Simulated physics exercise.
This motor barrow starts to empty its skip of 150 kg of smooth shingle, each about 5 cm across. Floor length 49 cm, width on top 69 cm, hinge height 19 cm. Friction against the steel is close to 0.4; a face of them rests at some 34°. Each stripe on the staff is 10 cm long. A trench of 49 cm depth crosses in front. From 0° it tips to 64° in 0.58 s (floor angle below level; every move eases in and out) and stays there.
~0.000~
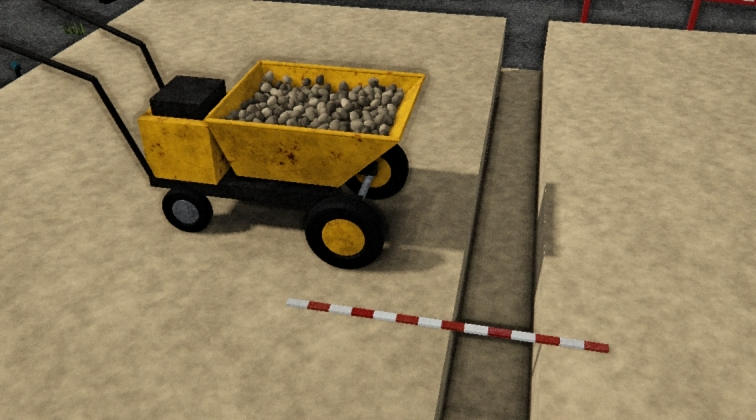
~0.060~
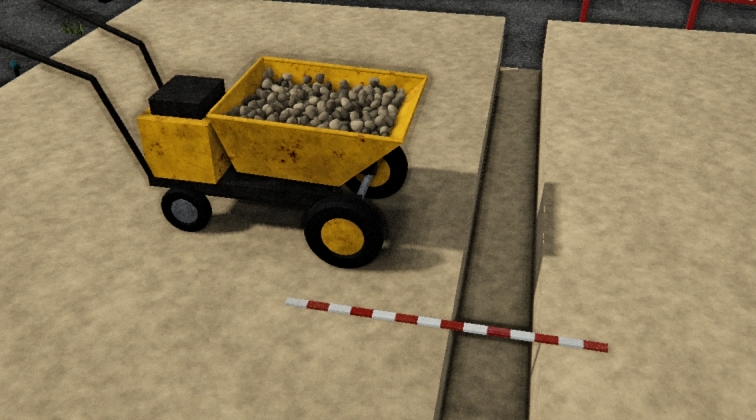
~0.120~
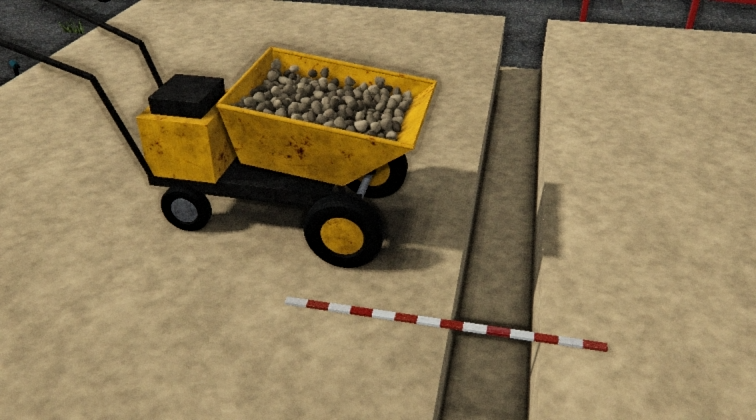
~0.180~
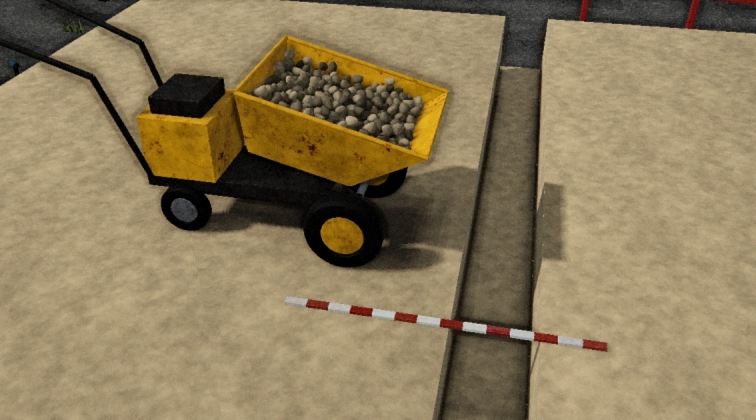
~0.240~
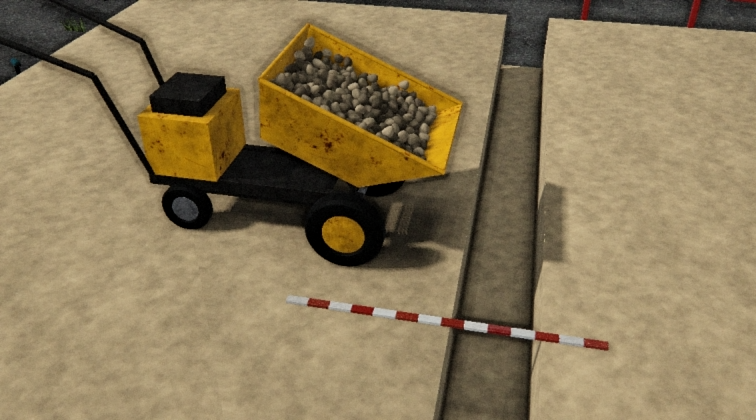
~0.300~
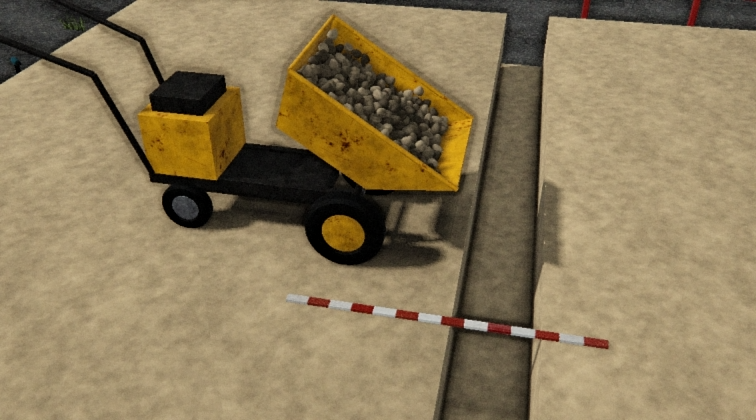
In the video, a yellow motor barrow stands still beside a trench with a red-and-white striped staff lying across it, while its skip full of rounded stones tilts steadily, the rear rising and the front lip lowering toward the right.
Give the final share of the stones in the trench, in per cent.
Some 75 per cent of it.
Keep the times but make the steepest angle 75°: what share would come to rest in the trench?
In that case some 85 per cent.
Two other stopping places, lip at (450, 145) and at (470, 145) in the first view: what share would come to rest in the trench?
Near 25 per cent from the first place, 15 from the second.
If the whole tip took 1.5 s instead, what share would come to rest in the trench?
In that case some 95 per cent.
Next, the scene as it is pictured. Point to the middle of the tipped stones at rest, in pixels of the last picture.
Their middle is at about (515, 304).
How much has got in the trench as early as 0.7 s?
About 20 per cent by then.
After 0.4 s the floor is at 53°; 100 % in the skip; the foremost stones are at (460, 191).
After 0.7 s the floor is at 64°; 79 % in the skip, 20 % in the trench; the foremost stones are at (539, 267).
After 1.0 s the floor is at 64°; 21 % in the skip, 55 % in the trench, 24 % past the trench; the foremost stones are at (703, 278).
After 3.0 s the floor is at 64°; 0 % in the skip, 75 % in the trench, 25 % past the trench; the foremost stones are past the picture's edge.
